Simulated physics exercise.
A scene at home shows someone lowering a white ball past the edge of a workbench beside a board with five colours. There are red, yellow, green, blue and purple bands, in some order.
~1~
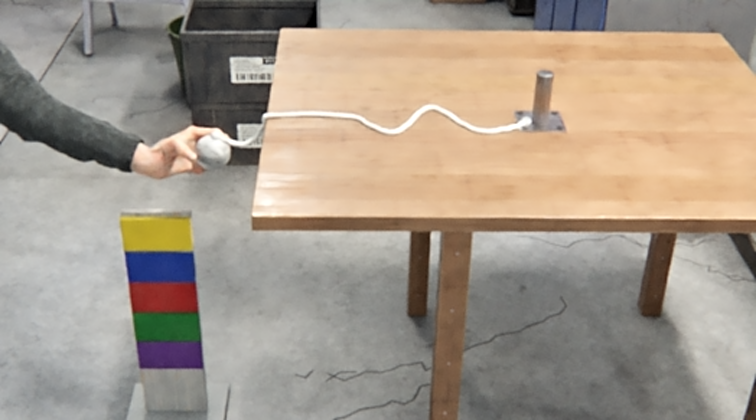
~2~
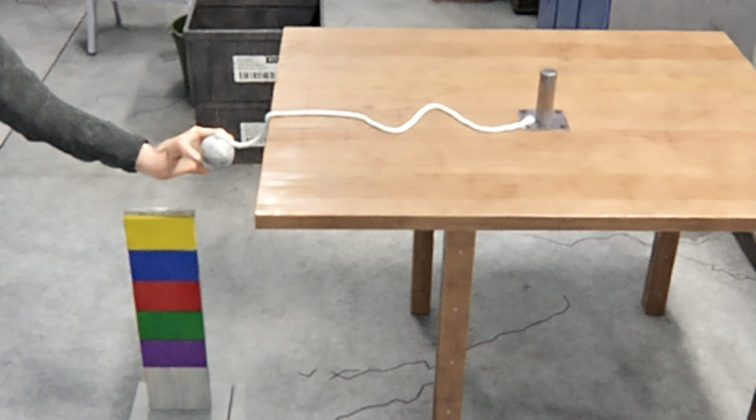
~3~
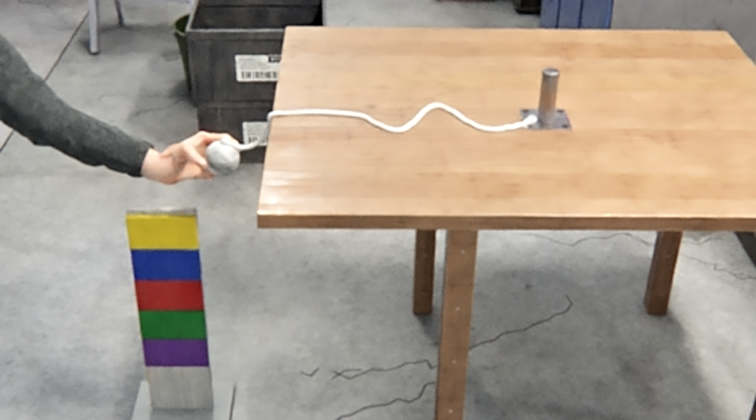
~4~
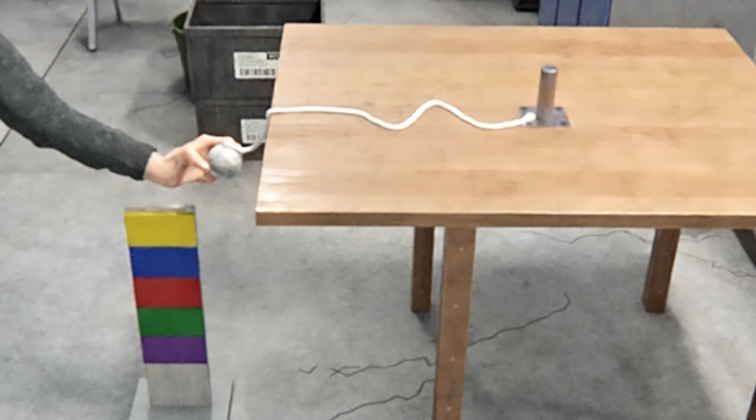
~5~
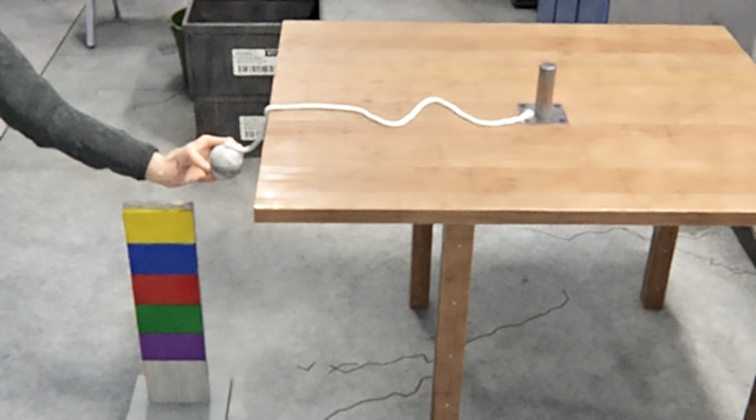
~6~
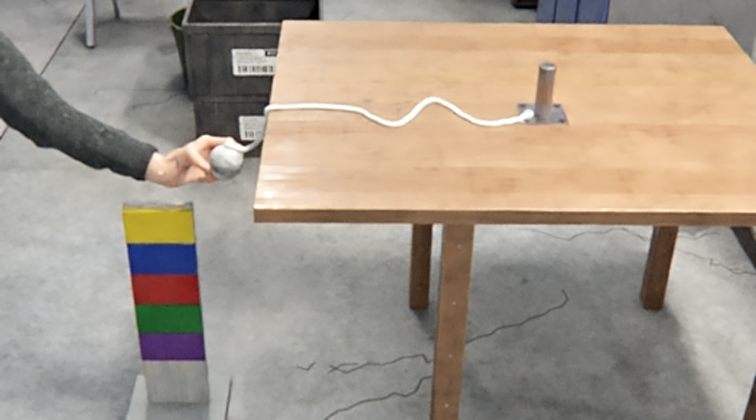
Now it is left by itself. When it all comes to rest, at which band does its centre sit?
At blue.
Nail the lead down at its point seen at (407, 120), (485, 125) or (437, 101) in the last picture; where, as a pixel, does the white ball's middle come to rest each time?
Pixel spots, one per try: About (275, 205), (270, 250), (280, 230).
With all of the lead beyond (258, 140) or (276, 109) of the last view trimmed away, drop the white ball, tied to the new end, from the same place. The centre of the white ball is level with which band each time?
Yellow; no band.
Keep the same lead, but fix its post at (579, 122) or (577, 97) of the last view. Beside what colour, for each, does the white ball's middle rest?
First try: Yellow; second try: Yellow.
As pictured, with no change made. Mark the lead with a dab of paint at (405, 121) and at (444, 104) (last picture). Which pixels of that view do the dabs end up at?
First one close to (340, 111), second close to (413, 112).
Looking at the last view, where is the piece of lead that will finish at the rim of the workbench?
At (347, 109), roughly.
A little later, ball near (294, 254); level with blue.
Next, ball near (258, 256); level with blue.
When it is over, ball near (267, 257); level with blue. Its middle rests at the blue band.
